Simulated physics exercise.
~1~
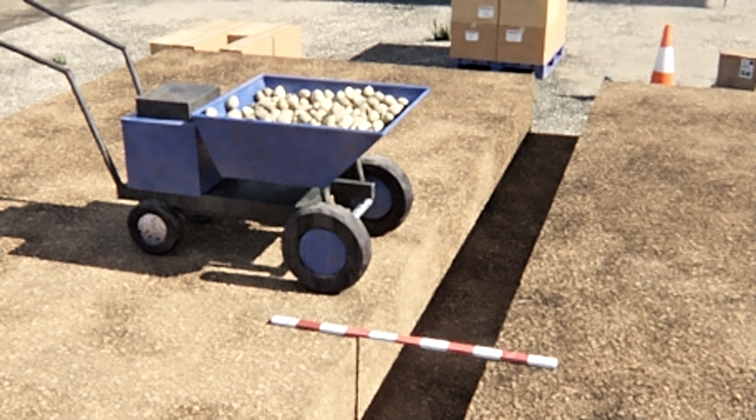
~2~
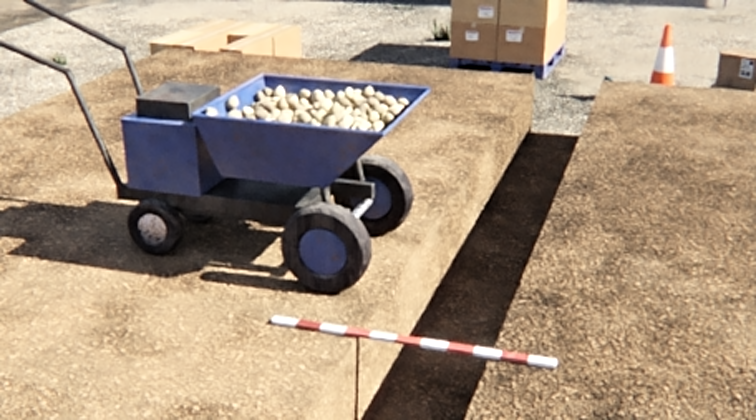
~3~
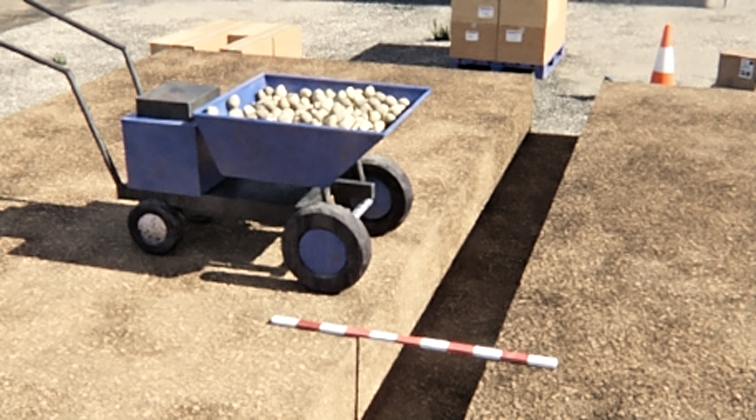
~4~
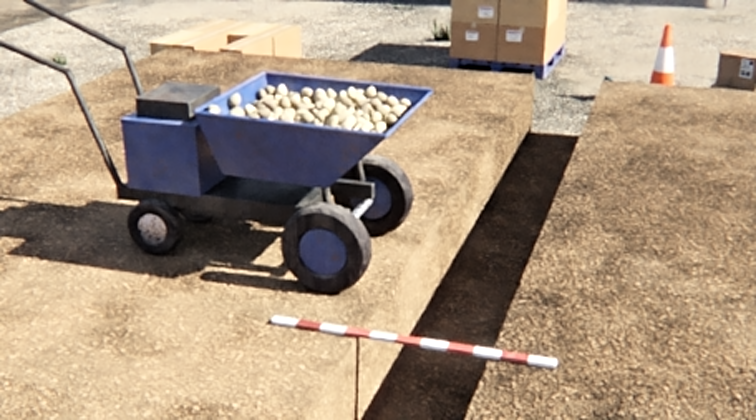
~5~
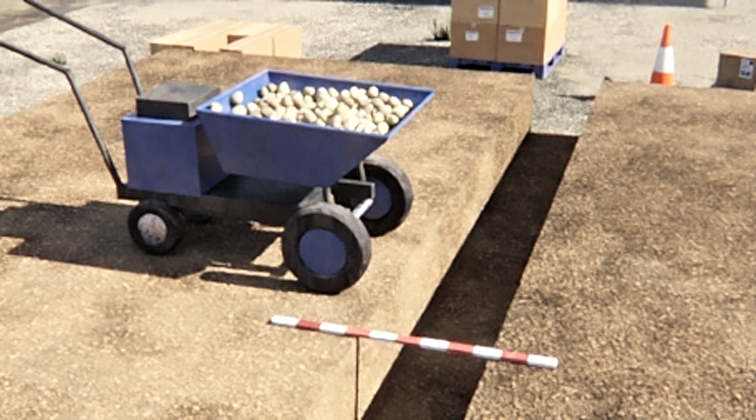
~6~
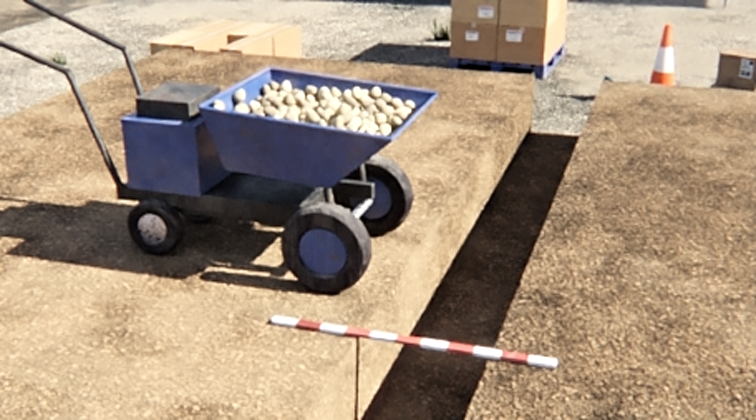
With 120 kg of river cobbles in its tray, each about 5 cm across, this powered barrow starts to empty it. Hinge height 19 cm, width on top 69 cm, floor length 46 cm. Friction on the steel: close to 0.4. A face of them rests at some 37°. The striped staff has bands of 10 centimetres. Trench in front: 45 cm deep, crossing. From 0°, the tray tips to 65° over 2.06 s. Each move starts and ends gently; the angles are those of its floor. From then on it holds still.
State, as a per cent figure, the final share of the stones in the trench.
The final share is about 68 per cent.
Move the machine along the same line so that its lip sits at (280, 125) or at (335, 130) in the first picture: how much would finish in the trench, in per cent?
The first start gives about 100 per cent, the second about 100.
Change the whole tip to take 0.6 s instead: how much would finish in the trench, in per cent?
Expected share: Around 45%.
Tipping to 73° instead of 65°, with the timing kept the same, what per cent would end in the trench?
Trench share: Approx. 70%.
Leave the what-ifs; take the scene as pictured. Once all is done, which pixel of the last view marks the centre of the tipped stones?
The middle should be near (497, 354).
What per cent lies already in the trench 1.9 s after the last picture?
Roughly 30 percent of the load.
Then, 1.2 s after the last picture the floor is at 55°, 99 % in the tray, 1 % in the trench; the foremost stones are at (486, 215).
Then, 1.9 s after the last picture the floor is at 65°, 44 % in the tray, 32 % in the trench, 25 % past the trench; the foremost stones are at (611, 291).
Then, 2.2 s after the last picture the floor is at 65°, 19 % in the tray, 49 % in the trench, 33 % past the trench; the foremost stones are at (659, 311).
Then, 4.2 s after the last picture the floor is at 65°, 0 % in the tray, 68 % in the trench, 32 % past the trench; the foremost stones are at (669, 314).
